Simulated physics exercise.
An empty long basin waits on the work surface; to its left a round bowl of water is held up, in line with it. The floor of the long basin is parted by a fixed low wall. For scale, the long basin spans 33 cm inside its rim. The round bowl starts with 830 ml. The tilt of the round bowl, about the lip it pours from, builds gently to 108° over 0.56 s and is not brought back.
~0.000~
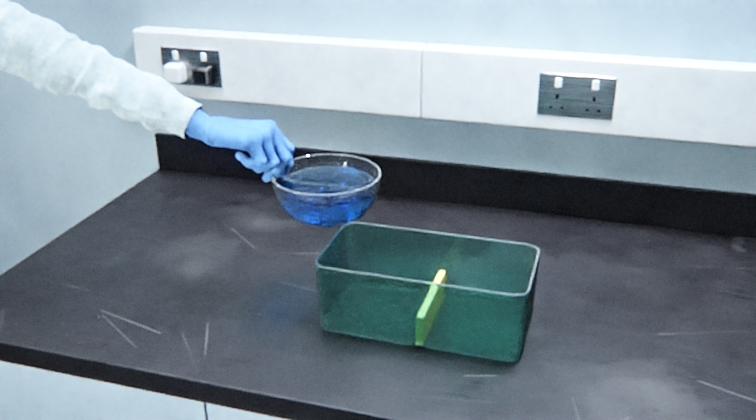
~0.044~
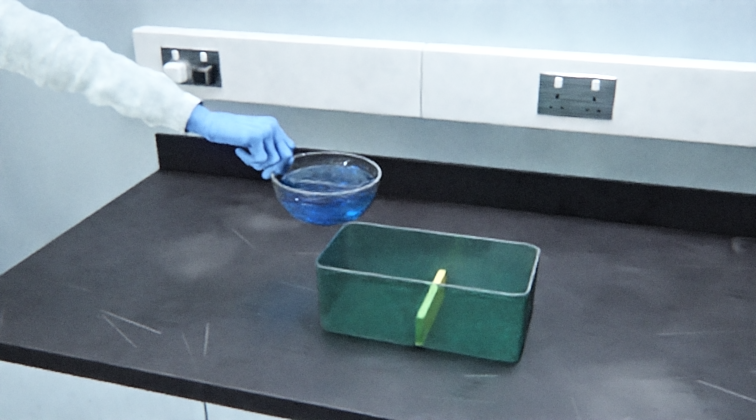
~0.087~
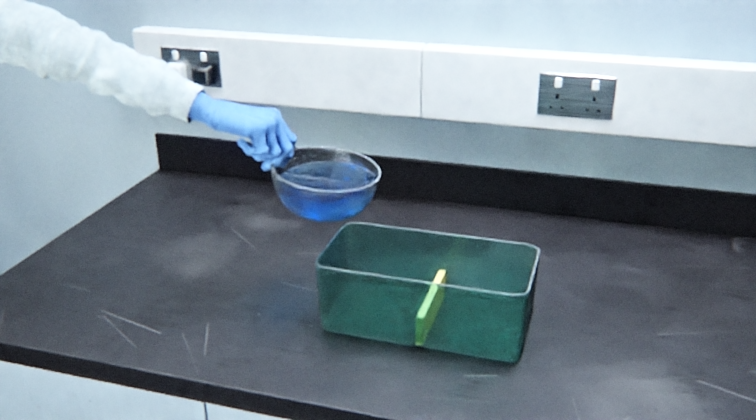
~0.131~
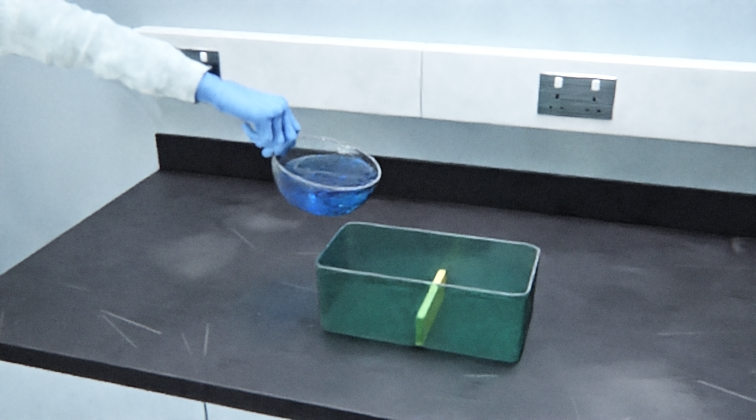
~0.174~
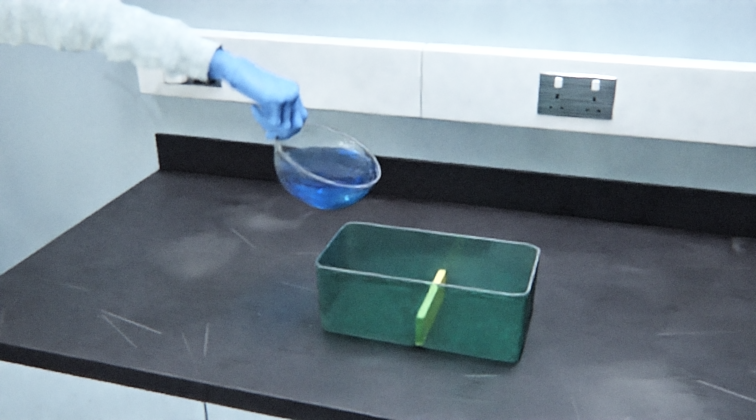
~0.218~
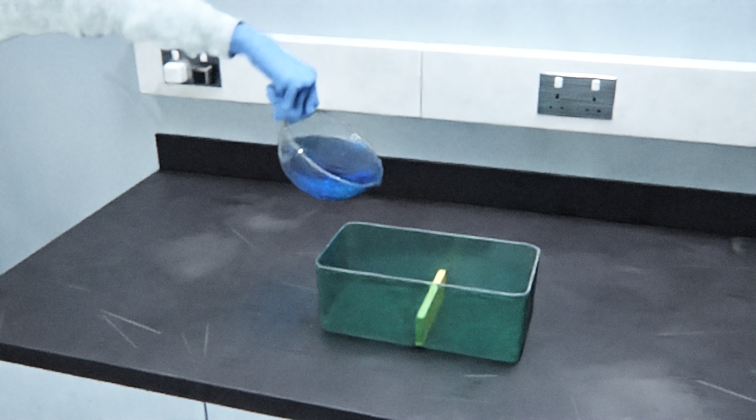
On a dark, scratched lab bench, a blue-gloved hand holds a clear round bowl of blue water above and to the left of an empty green basin with a low upright divider inside. The hand rises and gradually tilts the bowl rightward, and the water shifts toward its lower edge.
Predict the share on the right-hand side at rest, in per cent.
Roughly 63 per cent is past the wall.
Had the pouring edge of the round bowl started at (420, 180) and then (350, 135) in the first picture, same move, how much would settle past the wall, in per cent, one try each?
In turn about 65 and 55 per cent.
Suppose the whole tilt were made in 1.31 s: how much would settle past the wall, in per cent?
In that case some 80 per cent.
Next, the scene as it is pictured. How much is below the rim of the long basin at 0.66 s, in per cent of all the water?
Some 96 per cent.
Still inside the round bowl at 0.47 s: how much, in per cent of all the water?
Near 22 in a hundred.
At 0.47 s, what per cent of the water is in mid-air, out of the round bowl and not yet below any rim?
Near 66 in a hundred.
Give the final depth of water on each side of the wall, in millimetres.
Some 10 mm on the left and 22 mm on the right.
Then, 0.47 s in, the tilt is 101° and 23 per cent is still to pour, 5 is left of the wall and 6 right of it.
Then, 0.66 s in, the tilt is 108° and 0 per cent is still to pour, 7 is left of the wall and 89 right of it.
Then, 0.85 s in, the tilt is 108° and 0 per cent is still to pour, 16 is left of the wall and 53 right of it.
Then, 1.06 s in, the tilt is 108° and 0 per cent is still to pour, 30 is left of the wall and 63 right of it.
Finally, 30 per cent lies left of the wall, 63 right of it and 7 outside.
